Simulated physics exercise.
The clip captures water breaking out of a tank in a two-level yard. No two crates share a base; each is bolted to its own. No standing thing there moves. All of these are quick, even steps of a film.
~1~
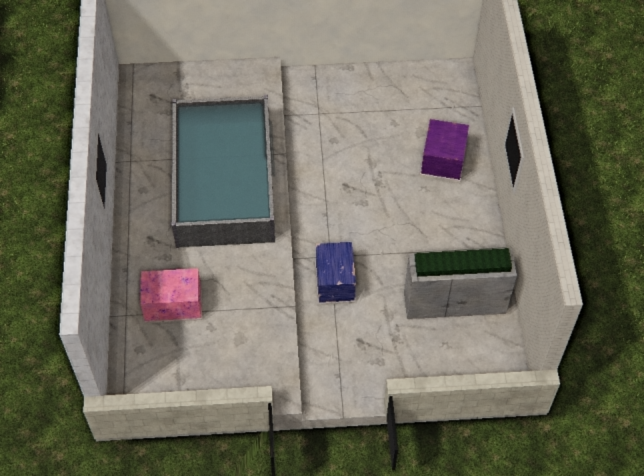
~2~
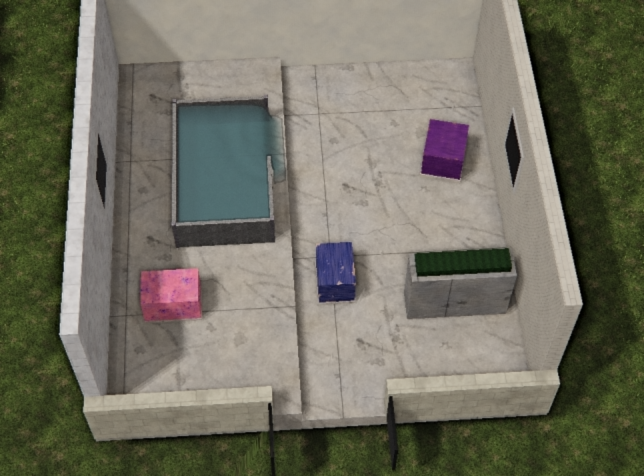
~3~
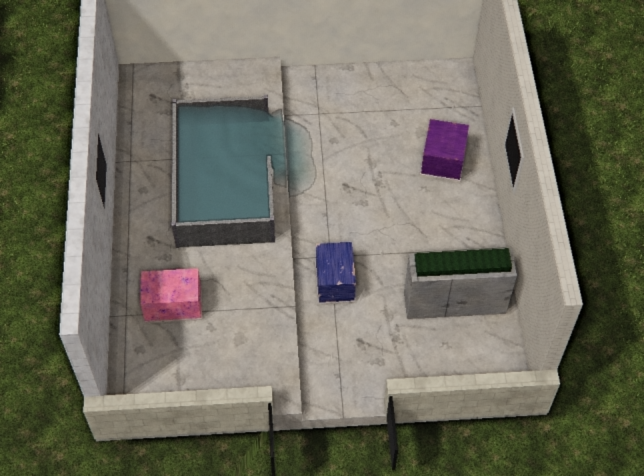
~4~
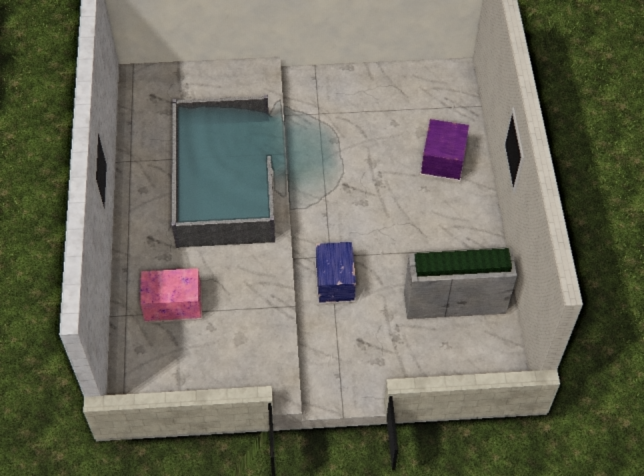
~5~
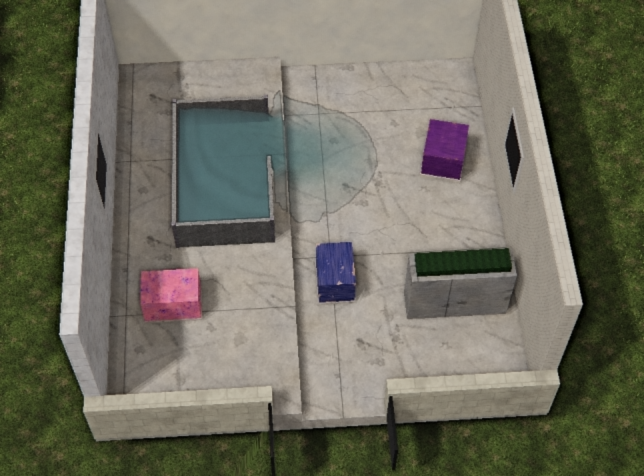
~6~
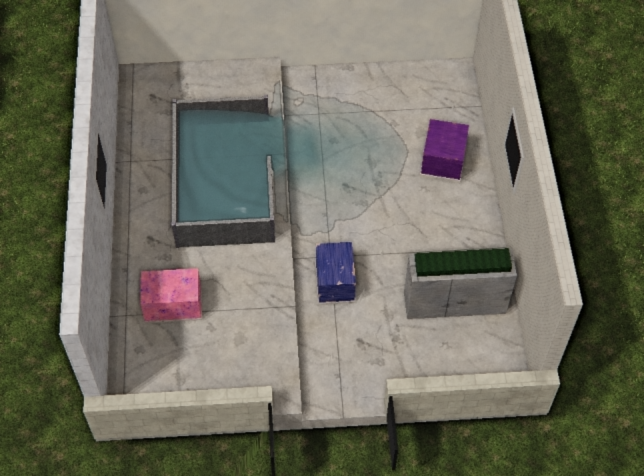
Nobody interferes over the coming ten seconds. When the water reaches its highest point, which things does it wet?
In the end pink crate: A dry one; purple crate: A wet one; blue crate: A wet one.
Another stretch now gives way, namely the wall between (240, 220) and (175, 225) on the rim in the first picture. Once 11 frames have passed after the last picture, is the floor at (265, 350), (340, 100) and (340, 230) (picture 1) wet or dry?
Drenched; spared; spared.
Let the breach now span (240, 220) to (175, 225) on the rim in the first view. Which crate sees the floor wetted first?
It's the pink one.
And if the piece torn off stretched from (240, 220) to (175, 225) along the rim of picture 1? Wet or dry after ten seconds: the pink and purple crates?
Observed: Pink is doused; purple stays clear.
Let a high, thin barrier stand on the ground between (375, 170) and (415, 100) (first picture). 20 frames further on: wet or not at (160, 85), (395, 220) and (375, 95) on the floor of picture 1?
In that order: Clear, flooded, covered.
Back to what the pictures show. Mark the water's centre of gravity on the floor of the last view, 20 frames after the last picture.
I'd point to (352, 166).
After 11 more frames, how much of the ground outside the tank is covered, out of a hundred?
About 30 %.
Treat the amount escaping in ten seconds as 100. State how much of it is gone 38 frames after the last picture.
Near 0 in a hundred.
A moment on, water covers 25 % of the floor; the pink crate not reached, the purple crate water round its plinth, the blue crate not reached.
Next, water covers 30 % of the floor; the pink crate not reached, the purple crate water round its plinth, the blue crate water round its plinth.
Then, water covers 40 % of the floor; the pink crate not reached, the purple crate water round its plinth, the blue crate water round its plinth.
Later, water covers 50 % of the floor; the pink crate not reached, the purple crate water round its plinth, the blue crate water round its plinth.
In the end, water covers 60 % of the floor; the pink crate stayed above the water, the purple crate was topped, the blue crate was topped.
